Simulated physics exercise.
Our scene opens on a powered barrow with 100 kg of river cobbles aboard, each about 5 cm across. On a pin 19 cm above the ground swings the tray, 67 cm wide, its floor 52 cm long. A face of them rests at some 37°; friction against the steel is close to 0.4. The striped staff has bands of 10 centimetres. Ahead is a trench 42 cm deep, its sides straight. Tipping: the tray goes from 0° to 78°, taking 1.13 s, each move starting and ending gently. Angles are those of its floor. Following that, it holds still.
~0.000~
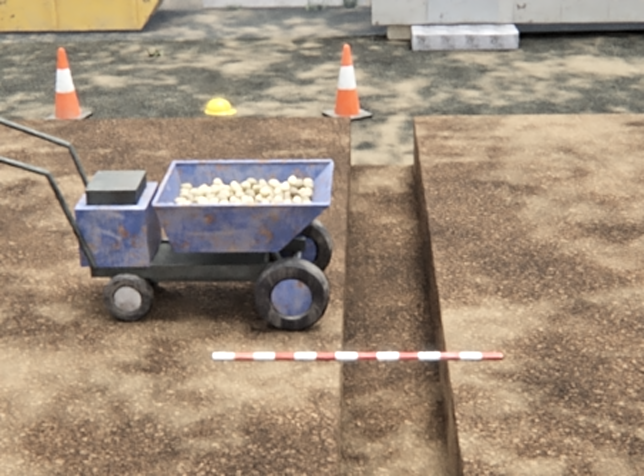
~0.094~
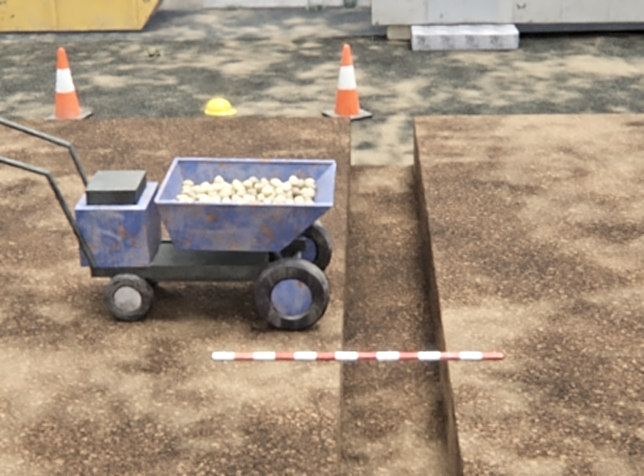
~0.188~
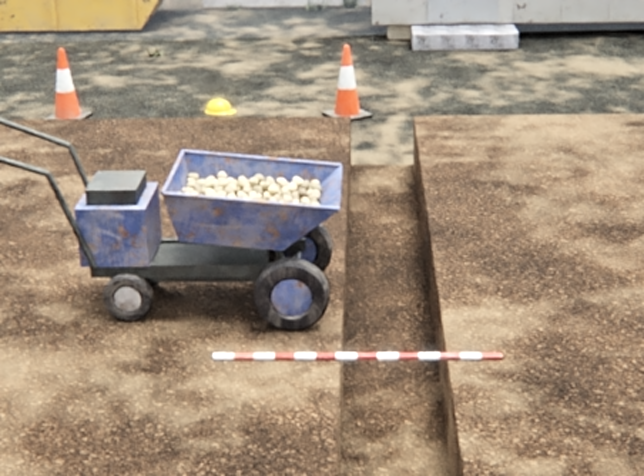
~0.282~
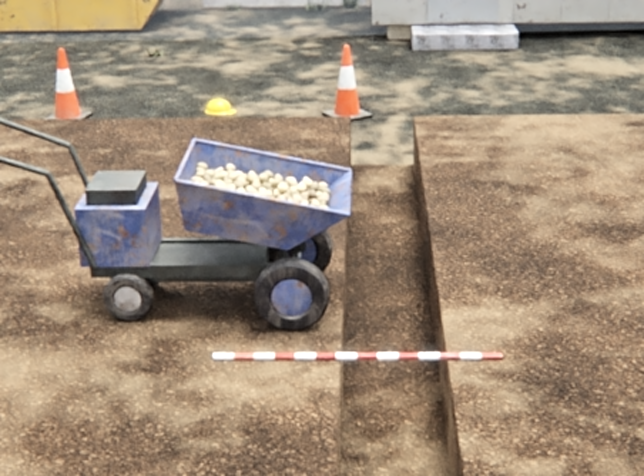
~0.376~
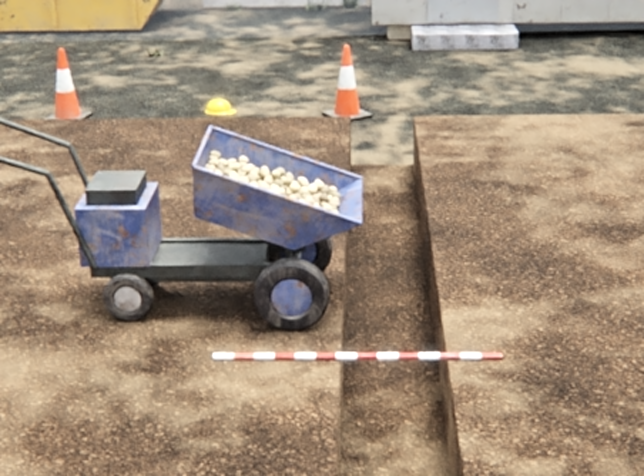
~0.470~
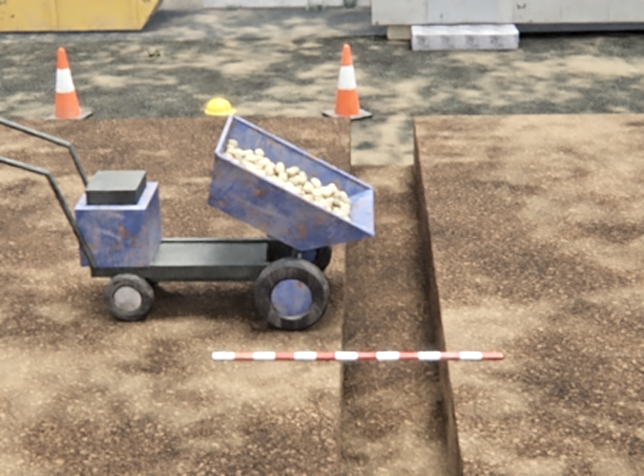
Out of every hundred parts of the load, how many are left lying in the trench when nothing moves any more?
Around 79 in every hundred.
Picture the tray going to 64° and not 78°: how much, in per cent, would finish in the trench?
It would be near 70 per cent.
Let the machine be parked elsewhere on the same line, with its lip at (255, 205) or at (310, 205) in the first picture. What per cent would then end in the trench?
First place: Near 100%; second place: Near 100%.
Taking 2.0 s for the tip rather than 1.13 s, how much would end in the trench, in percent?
85 %.
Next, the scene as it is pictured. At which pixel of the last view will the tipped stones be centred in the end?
Roughly at pixel (418, 363).
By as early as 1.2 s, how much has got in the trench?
Approx. 50 % of the load.
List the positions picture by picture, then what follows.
The tray is at 0°, its lip at (329, 205); the top of the load is at (263, 188), in the first picture.
Lip at (332, 206), floor tilted 2°, highest stones at (258, 187); the stones move at 0.2 m/s on average, in the second picture.
Lip at (339, 209), floor tilted 6°, highest stones at (240, 184); the stones move at 0.5 m/s on average, in the third picture.
The tray is at 12°, its lip at (349, 215); the top of the load is at (208, 176); the stones move at 0.6 m/s on average, in the fourth picture.
Lip at (361, 223), floor tilted 20°, highest stones at (222, 166); the stones move at 0.7 m/s on average, in the fifth picture.
The tray is at 29°, its lip at (373, 235); the top of the load is at (234, 155); the stones move at 0.8 m/s on average, in the sixth picture.
After 0.9 s the floor is at 66°; 100 % in the tray; the foremost stones are at (395, 263).
After 1.2 s the floor is at 78°; 37 % in the tray, 51 % in the trench, 13 % past the trench; the foremost stones are at (478, 295).
After 1.6 s the floor is at 78°; 1 % in the tray, 77 % in the trench, 21 % past the trench; the foremost stones are at (558, 297).
After 3.5 s the floor is at 78°; 0 % in the tray, 79 % in the trench, 21 % past the trench; the foremost stones are at (603, 290).
